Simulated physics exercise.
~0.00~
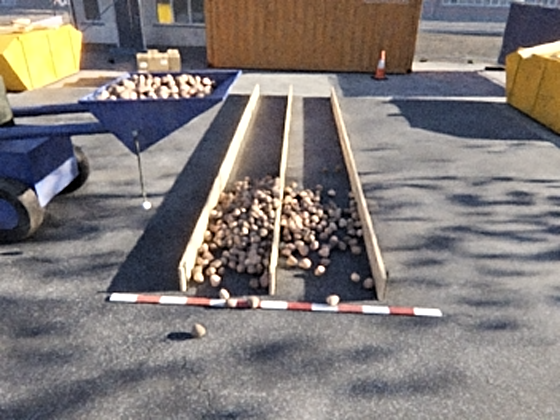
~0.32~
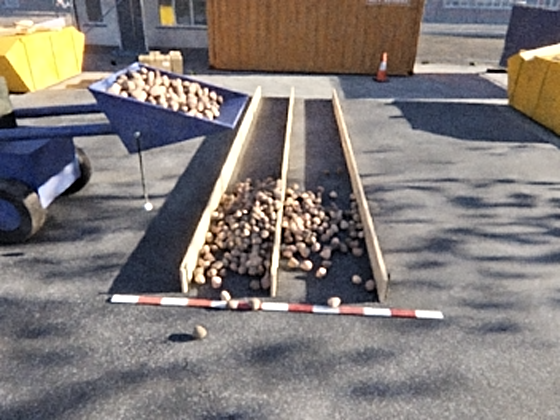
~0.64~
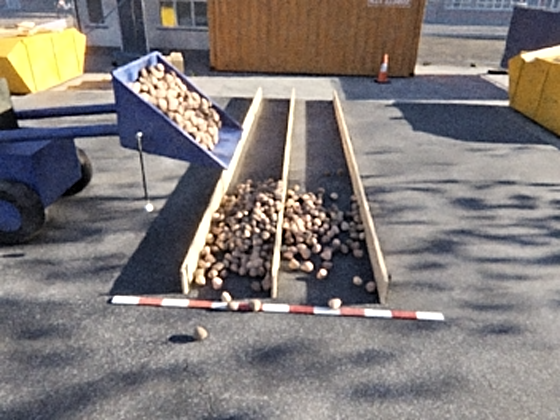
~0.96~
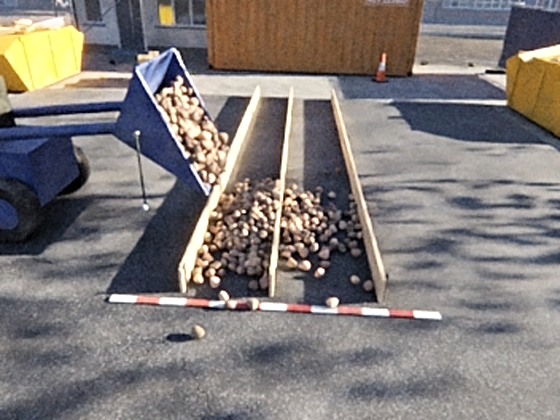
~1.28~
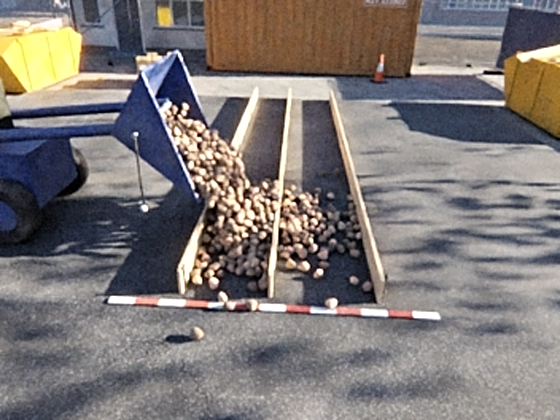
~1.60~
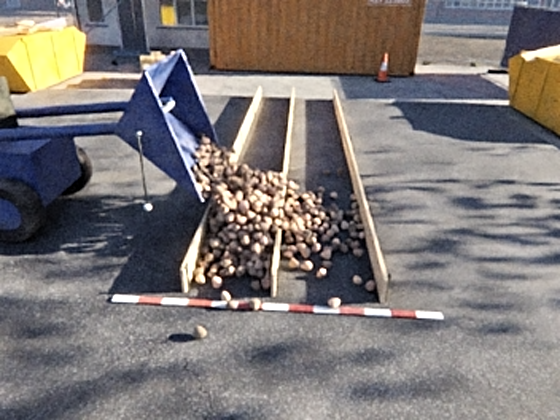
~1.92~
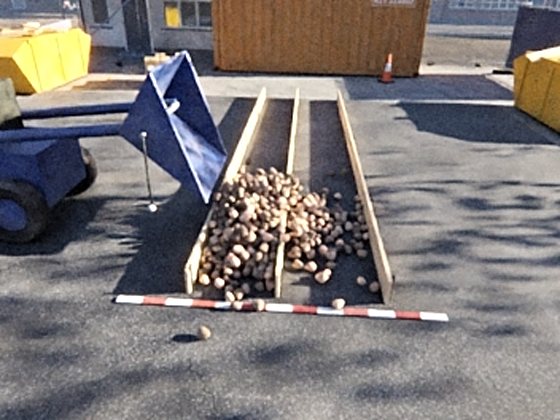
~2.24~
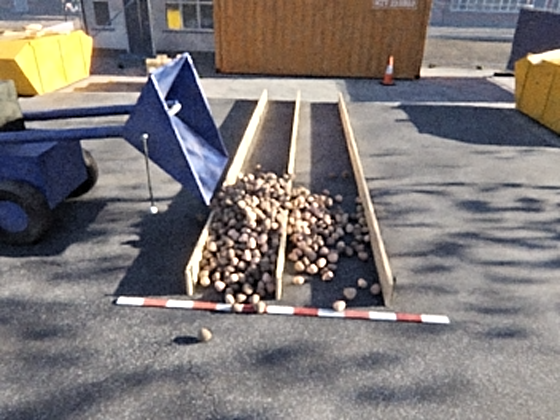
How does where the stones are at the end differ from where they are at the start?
At the start many of the stones are up in the blue bucket on the left, with the rest on the ground. At the end they are all on the ground, so the stones as a whole sit lower and farther right.
